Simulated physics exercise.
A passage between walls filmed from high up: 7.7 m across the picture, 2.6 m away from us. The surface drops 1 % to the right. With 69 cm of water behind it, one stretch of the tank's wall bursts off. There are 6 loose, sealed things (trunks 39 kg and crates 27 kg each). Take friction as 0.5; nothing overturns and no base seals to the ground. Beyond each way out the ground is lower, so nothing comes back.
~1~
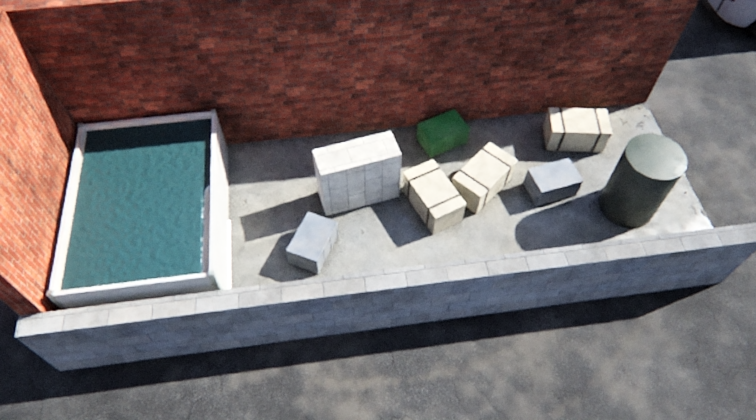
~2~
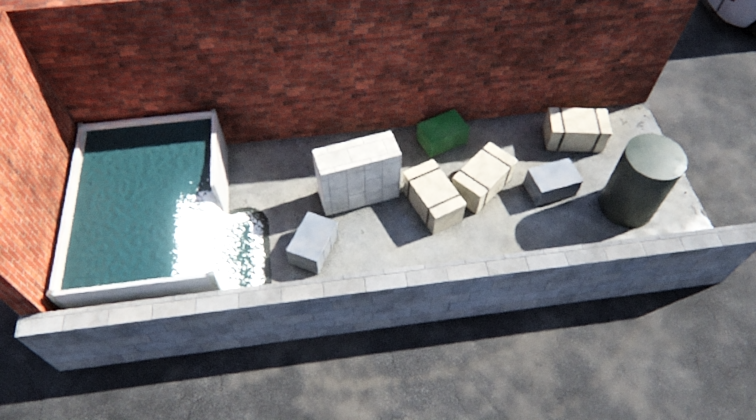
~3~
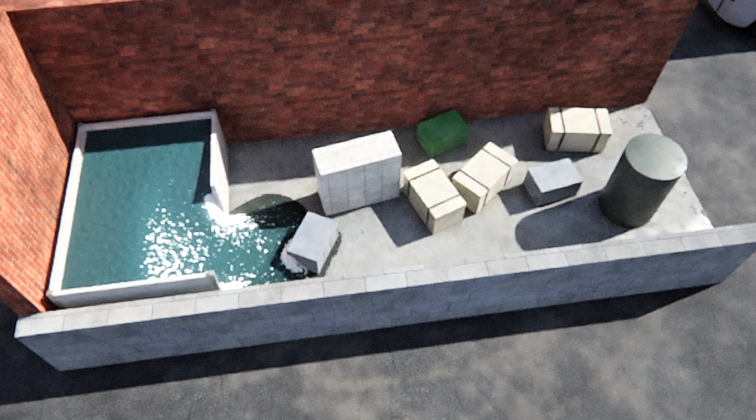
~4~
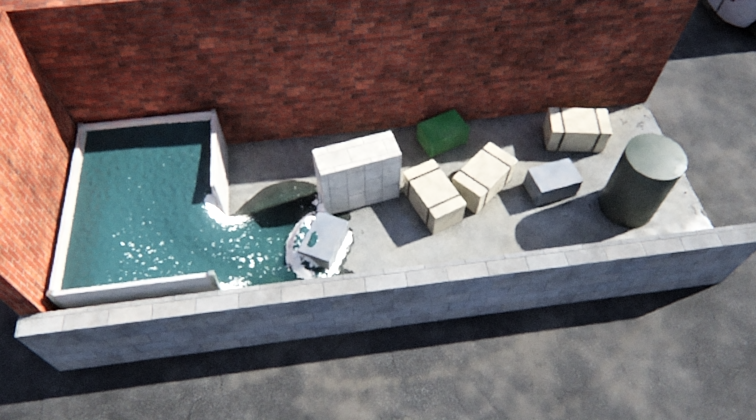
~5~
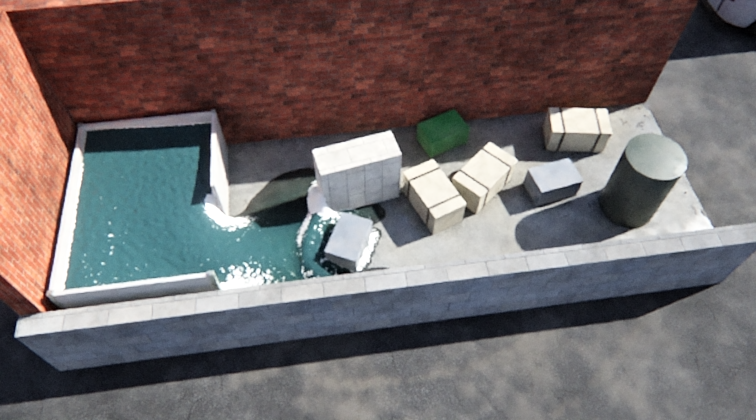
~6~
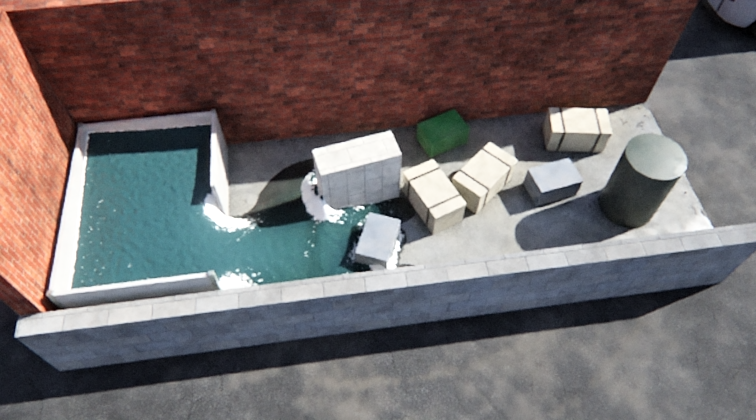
Water bursts from a tank between walls and pushes a pale grey block to the right.
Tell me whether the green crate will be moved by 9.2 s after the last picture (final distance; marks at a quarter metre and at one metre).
Green crate stays put.
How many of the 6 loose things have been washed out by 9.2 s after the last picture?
I count 3.
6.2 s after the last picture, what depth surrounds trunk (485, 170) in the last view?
About 13 cm.
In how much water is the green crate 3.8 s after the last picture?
About 10 cm.
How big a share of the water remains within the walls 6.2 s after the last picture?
Some 64 per cent remains.
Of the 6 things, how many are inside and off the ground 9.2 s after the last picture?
I count 0.
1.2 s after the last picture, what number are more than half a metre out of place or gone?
I count 3.
Then, 1.2 s after the last picture the green crate is near (444, 126), 0.0 m from its start, aground; 0 of 6 are out; 0 afloat.
Then, 3.8 s after the last picture the green crate is near (444, 127), 0.0 m from its start, aground; 1 of 6 are out; 3 afloat.
Then, 6.2 s after the last picture the green crate is near (439, 131), 0.1 m from its start, aground; 2 of 6 are out; 1 afloat.
Then, 9.2 s after the last picture the green crate is near (439, 131), 0.1 m from its start, aground; 3 of 6 are out; 0 afloat.
